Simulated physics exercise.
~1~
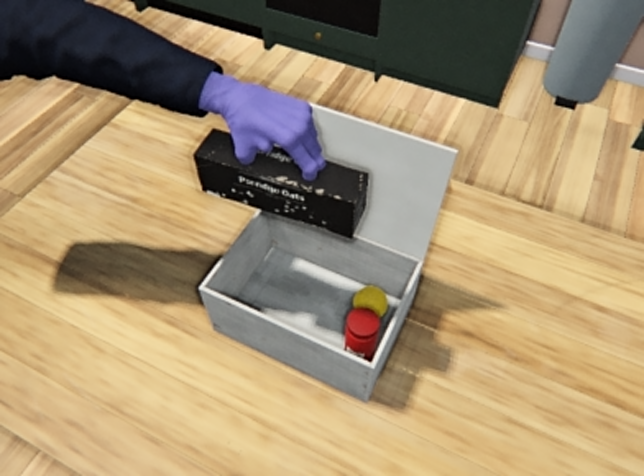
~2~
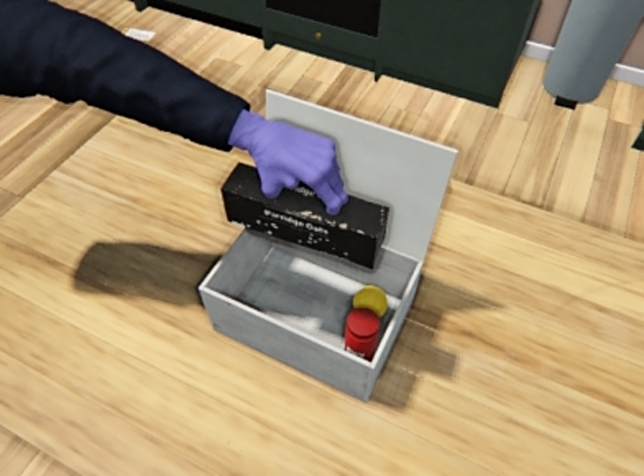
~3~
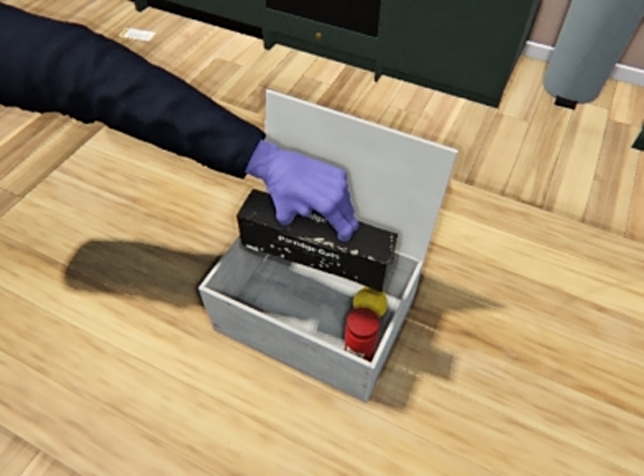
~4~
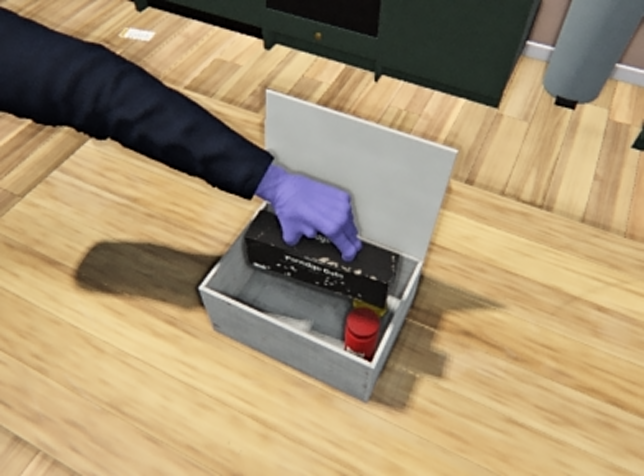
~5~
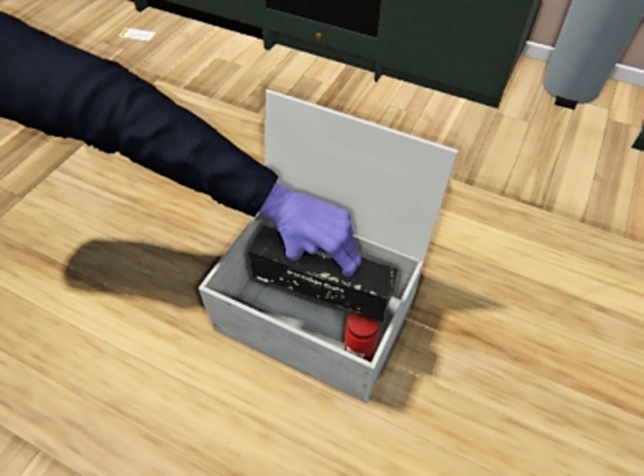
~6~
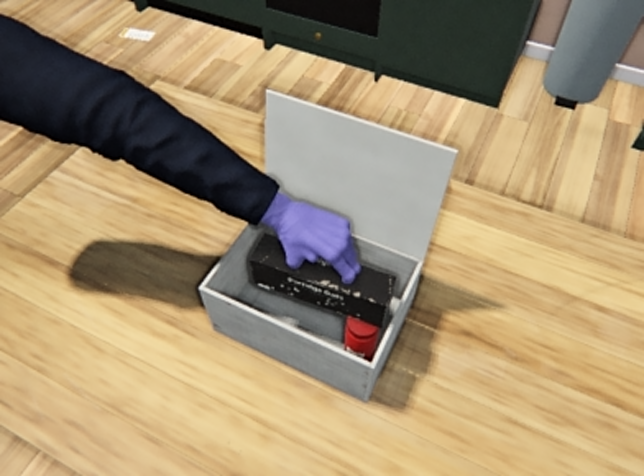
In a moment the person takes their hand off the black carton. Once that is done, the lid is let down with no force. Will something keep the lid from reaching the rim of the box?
No, it settles onto the rim.
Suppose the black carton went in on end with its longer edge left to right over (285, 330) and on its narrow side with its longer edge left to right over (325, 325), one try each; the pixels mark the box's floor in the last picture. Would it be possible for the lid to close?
Try one: Lid left up; try two: Lid down.
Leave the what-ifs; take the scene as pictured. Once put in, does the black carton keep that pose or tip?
At the finish the black carton goes crooked.
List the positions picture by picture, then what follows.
The first picture shows coming down; black carton (281, 183); red shaker (361, 339).
The second picture shows coming down; black carton (305, 215); red shaker (361, 339).
The third picture shows coming down; black carton (316, 240); red shaker (361, 339).
The fourth picture shows coming down; black carton (321, 259); red shaker (361, 339).
The fifth picture shows coming down; black carton (322, 273); red shaker (361, 339).
The sixth picture shows in place under the hand; black carton (322, 280); red shaker (361, 339).
Then, 0.50 s past the last view, black carton on its side near (328, 290).
Then, 1.50 s past the last view, lid 66° above the rim; black carton on its side near (323, 283).
Then, 2.10 s past the last view, lid 17° above the rim; black carton on its side near (324, 283).
Finally, lid shut; down or leaning hard in the box, black carton; the other 2 still in place. Final places as the last picture's camera would see them, black carton near (326, 283).
